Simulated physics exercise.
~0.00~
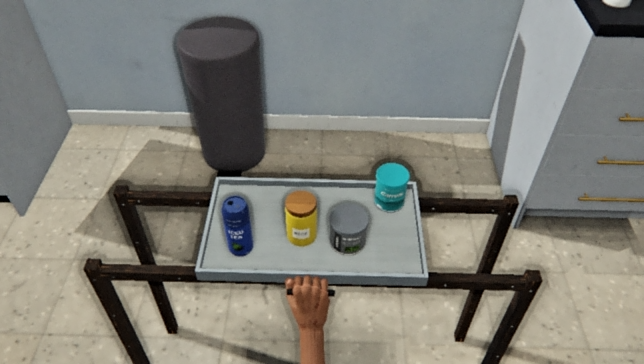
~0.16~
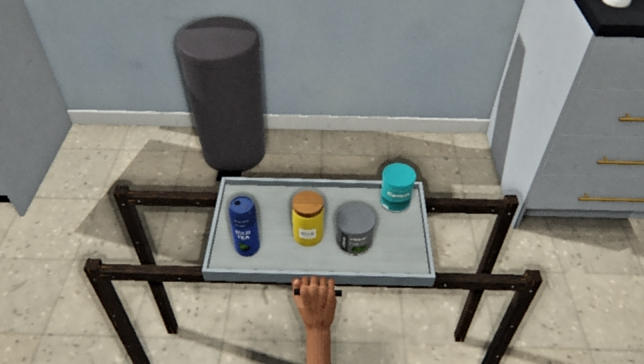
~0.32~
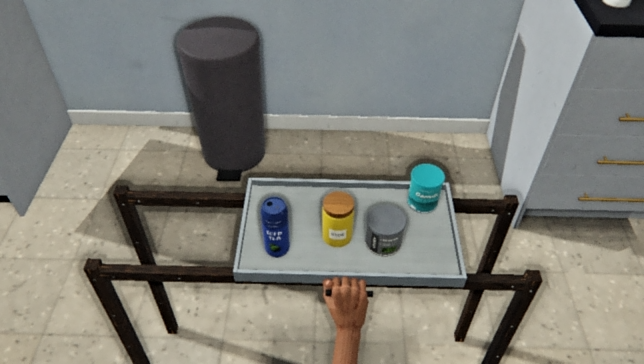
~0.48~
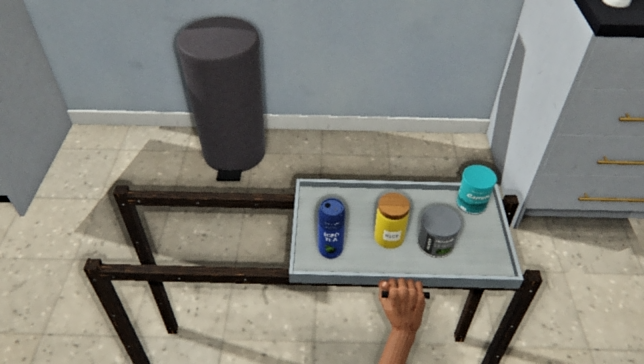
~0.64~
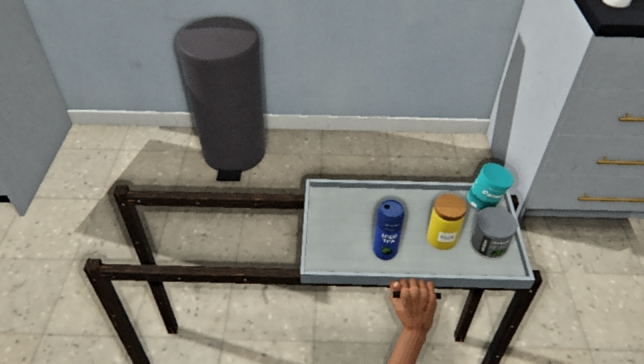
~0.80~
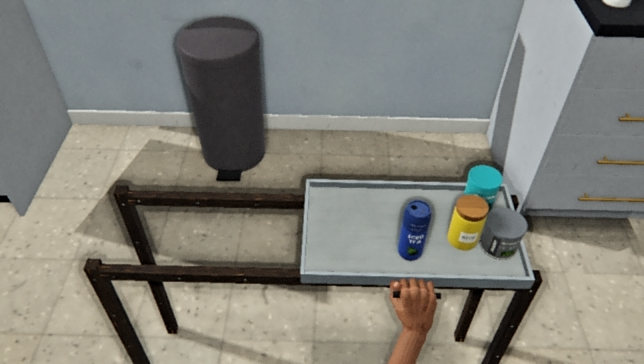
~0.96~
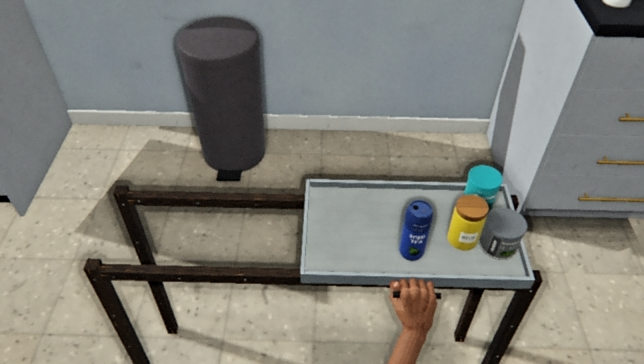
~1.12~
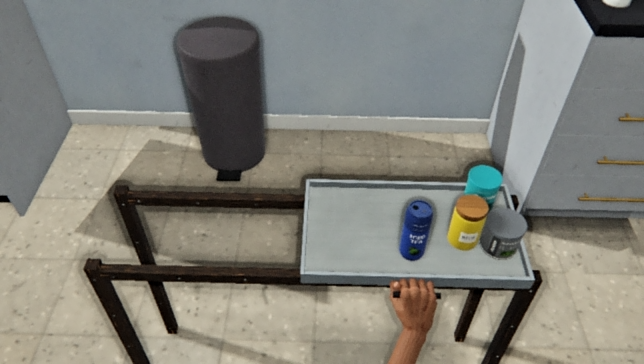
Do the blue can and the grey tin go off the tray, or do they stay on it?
Both stay on the tray. They slide to the right when it stops, and the grey tin comes to rest near the right end.
